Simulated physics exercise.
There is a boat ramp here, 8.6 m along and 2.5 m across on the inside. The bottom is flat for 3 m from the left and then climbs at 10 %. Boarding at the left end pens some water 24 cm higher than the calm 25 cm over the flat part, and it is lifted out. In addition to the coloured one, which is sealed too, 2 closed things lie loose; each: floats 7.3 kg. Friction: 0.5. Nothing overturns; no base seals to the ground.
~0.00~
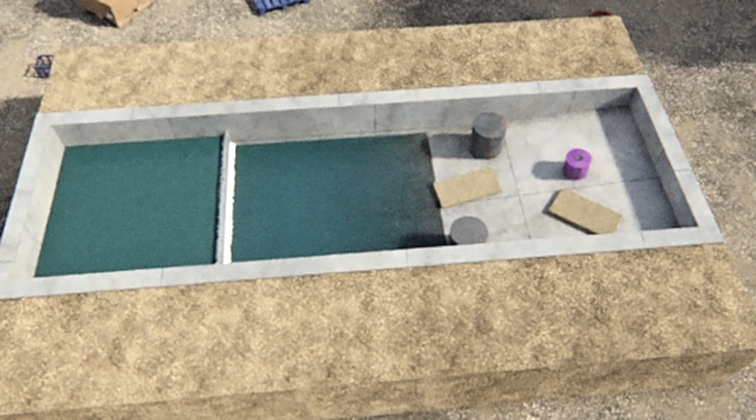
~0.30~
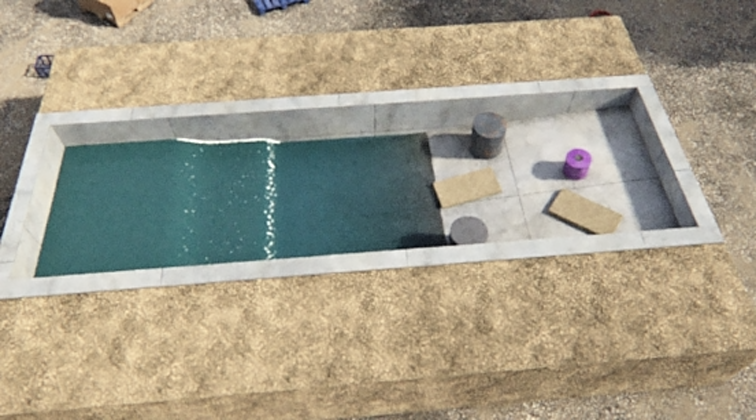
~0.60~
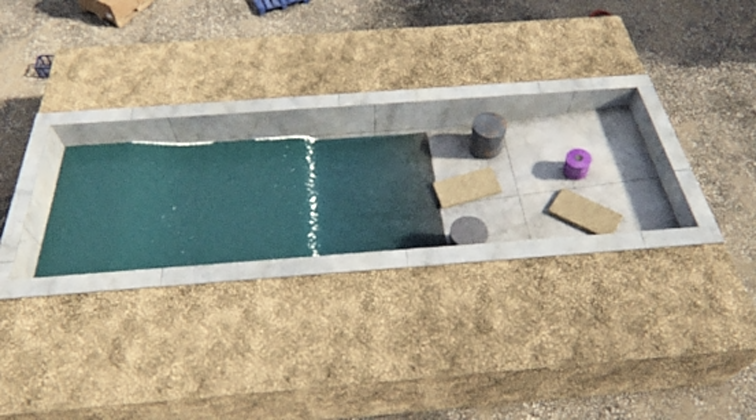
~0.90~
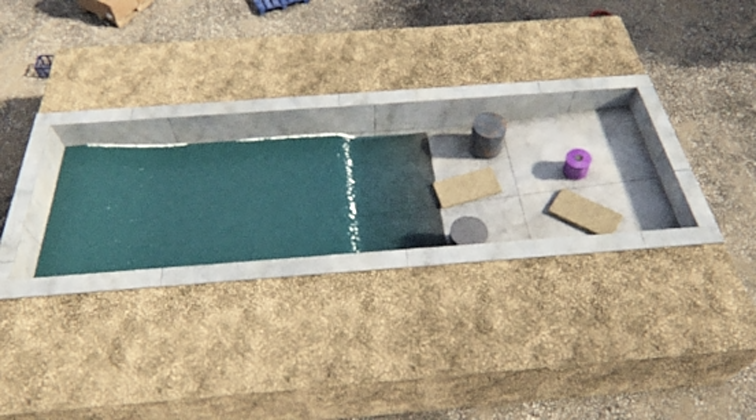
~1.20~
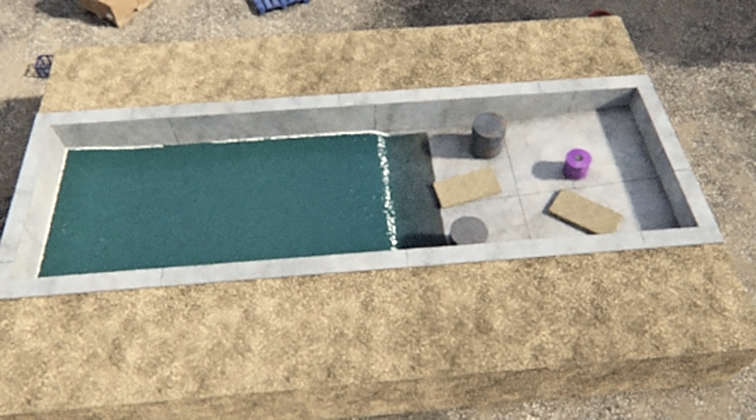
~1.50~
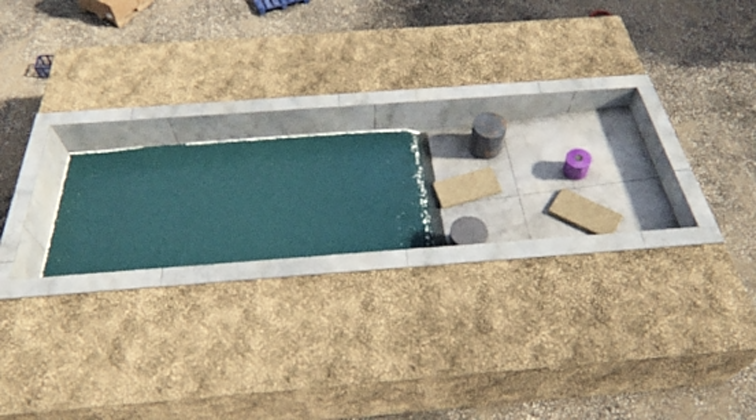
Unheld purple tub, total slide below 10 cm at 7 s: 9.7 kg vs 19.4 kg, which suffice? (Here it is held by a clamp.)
Both suffice.
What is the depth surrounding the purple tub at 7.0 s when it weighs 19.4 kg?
About 2 cm.
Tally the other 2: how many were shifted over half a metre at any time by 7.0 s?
The total is 2.
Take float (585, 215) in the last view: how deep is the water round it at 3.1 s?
I'd say some 3 cm.
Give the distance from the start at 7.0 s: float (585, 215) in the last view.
140 cm.
After 2.1 s the purple tub would be 0 cm from its start with 9.7 kg and 0 cm from its start with 19.4 kg; 0 cm of water round it then.
After 3.1 s the purple tub would be 0 cm from its start with 9.7 kg and 0 cm from its start with 19.4 kg; 4 cm of water round it then.
After 4.9 s the purple tub would be 0 cm from its start with 9.7 kg and 0 cm from its start with 19.4 kg; 4 cm of water round it then.
After 7.0 s the purple tub would be 0 cm from its start with 9.7 kg and 0 cm from its start with 19.4 kg; 2 cm of water round it then.
